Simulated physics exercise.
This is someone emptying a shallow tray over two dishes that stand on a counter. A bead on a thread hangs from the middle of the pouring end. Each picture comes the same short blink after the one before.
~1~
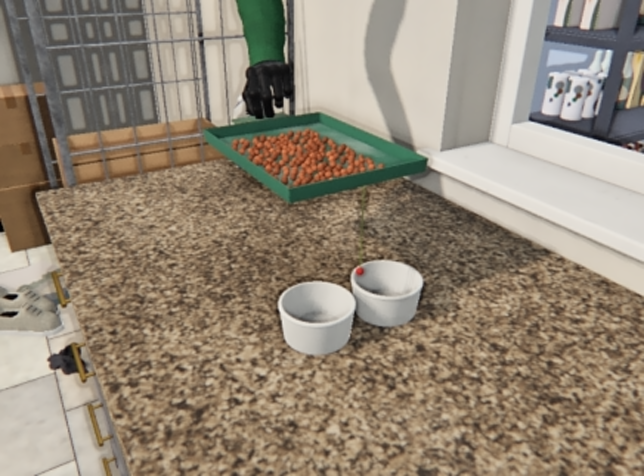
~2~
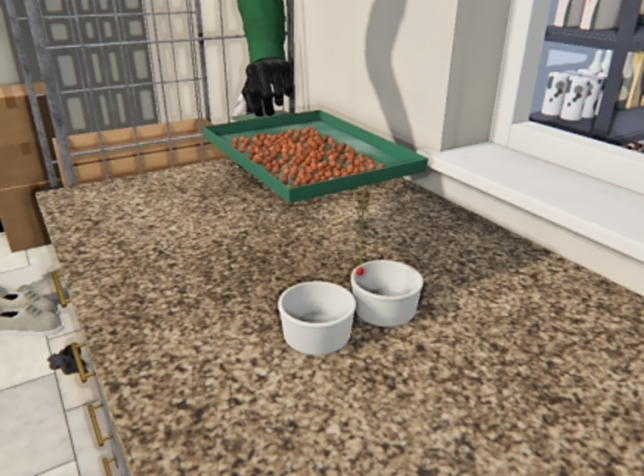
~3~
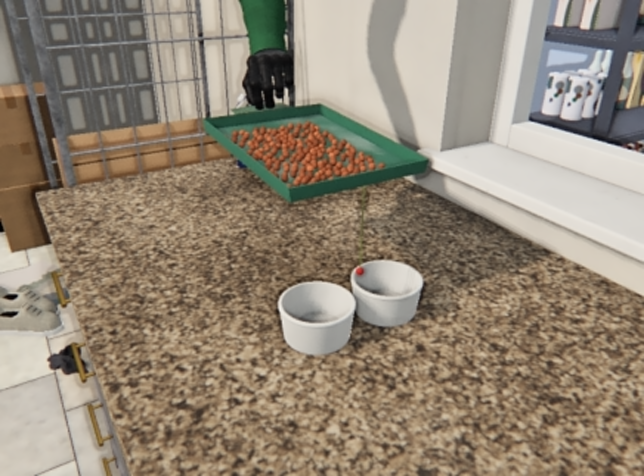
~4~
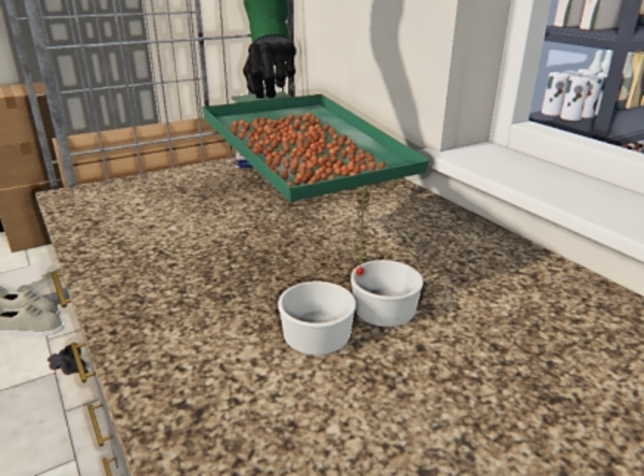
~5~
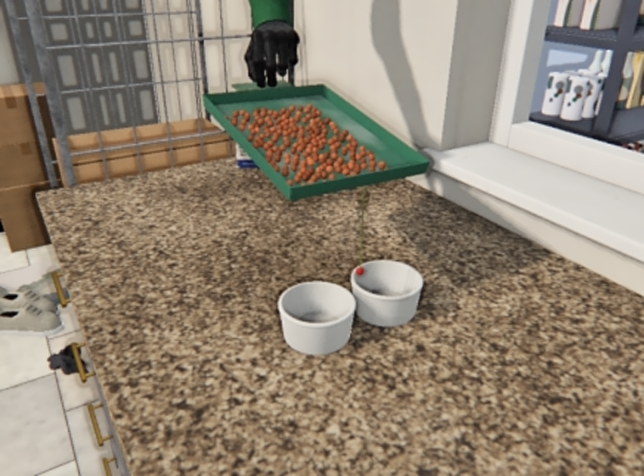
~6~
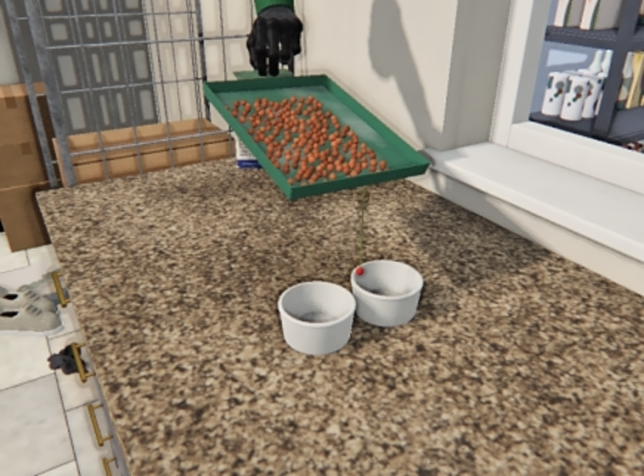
On a speckled counter, a black-gloved hand in a green sleeve is at the far edge of a shallow green tray of orange-brown pellets, held level behind two white dishes. The hand then raises the far edge, gradually slanting the tray toward its near right corner, while the dishes stay still.
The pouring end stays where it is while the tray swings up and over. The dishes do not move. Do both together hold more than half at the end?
They take only the smaller part between them.
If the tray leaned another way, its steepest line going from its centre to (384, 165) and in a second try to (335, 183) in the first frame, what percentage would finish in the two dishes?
The first gives 40 %, the second 50 %.
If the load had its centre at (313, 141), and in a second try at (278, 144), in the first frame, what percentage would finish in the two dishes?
Near 30 % and 20 %.
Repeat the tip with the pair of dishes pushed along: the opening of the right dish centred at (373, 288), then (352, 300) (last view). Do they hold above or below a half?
In turn: The smaller part; the smaller part.
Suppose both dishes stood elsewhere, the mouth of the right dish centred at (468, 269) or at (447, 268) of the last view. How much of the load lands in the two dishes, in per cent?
Near 50 % and 50 %.
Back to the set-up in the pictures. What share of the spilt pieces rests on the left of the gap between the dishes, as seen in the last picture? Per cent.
Roughly 10 in a hundred.
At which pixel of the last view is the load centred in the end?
Around (411, 337).
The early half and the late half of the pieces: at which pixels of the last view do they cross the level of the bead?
First near (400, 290), later near (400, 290).
Just after the last frame, tray tipped steeply; almost all on the tray; just a few in the air.
A moment on, tray tipped right over; almost all on the tray; just a few outside both.
Further on, tray tipped past a quarter turn; just a few in the left dish; roughly a quarter in the right dish; the larger part outside both.
When it is over, tray tipped past a quarter turn; just a few in the left dish; roughly a quarter in the right dish; the larger part outside both.
